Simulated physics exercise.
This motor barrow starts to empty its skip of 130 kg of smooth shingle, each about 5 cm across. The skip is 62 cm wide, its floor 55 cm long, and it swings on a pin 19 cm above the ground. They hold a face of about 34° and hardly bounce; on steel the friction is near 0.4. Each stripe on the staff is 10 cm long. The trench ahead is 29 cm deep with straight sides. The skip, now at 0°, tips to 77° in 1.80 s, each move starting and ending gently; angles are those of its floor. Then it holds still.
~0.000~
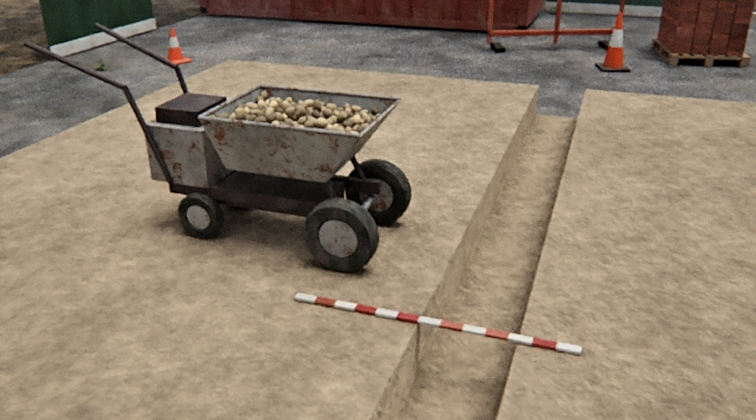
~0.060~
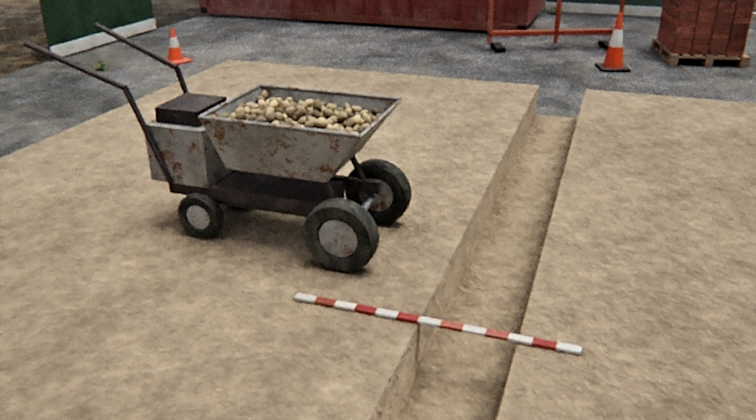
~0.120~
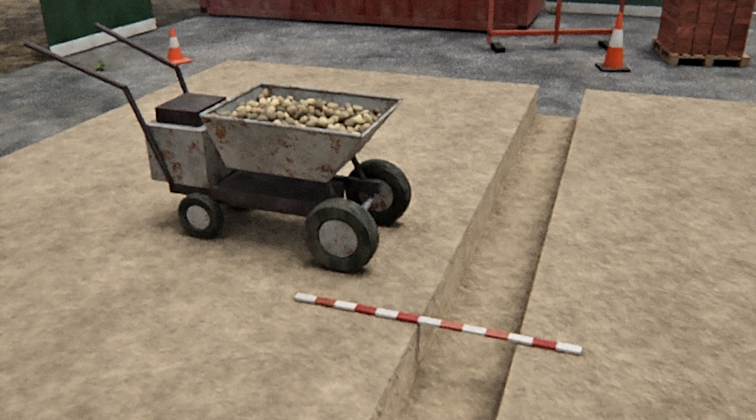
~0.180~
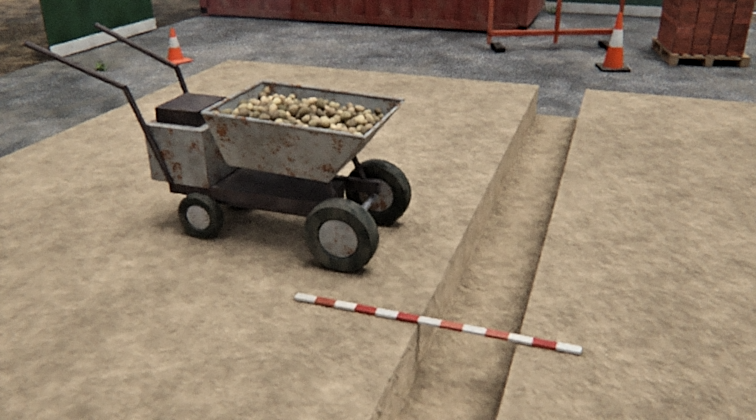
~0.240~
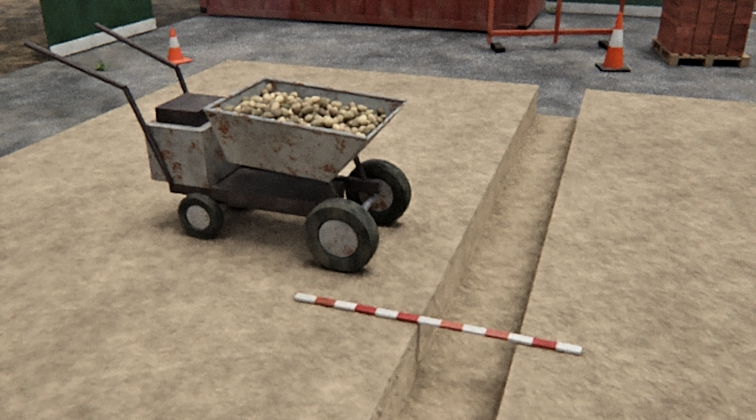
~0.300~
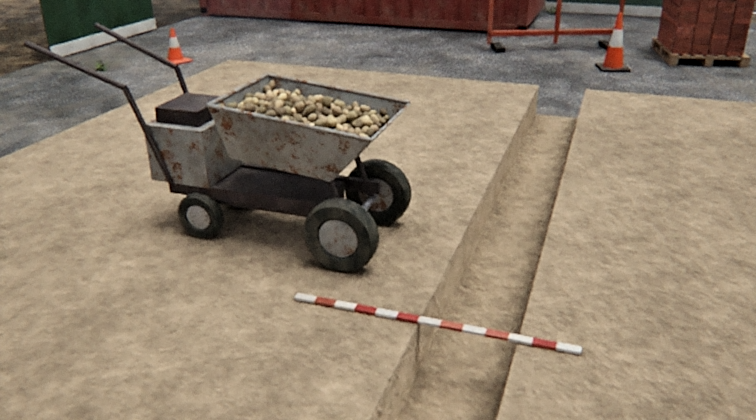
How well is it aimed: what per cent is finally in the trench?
Some 96 per cent of it.
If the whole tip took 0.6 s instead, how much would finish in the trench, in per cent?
Then about 70 per cent.
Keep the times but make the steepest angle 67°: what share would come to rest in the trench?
In that case some 95 per cent.
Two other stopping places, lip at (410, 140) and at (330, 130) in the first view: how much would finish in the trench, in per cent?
About 30 and 100 per cent.
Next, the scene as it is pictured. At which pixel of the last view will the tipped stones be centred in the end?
Around (498, 304).
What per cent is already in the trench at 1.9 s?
About 75 per cent by then.
After 1.4 s the floor is at 65°; 92 % in the skip, 8 % in the trench; the foremost stones are at (493, 266).
After 1.9 s the floor is at 77°; 21 % in the skip, 76 % in the trench, 3 % past the trench; the foremost stones are at (609, 292).
After 2.2 s the floor is at 77°; 3 % in the skip, 93 % in the trench, 4 % past the trench; the foremost stones are at (659, 282).
After 4.2 s the floor is at 77°; 0 % in the skip, 96 % in the trench, 4 % past the trench; the foremost stones are at (672, 289).
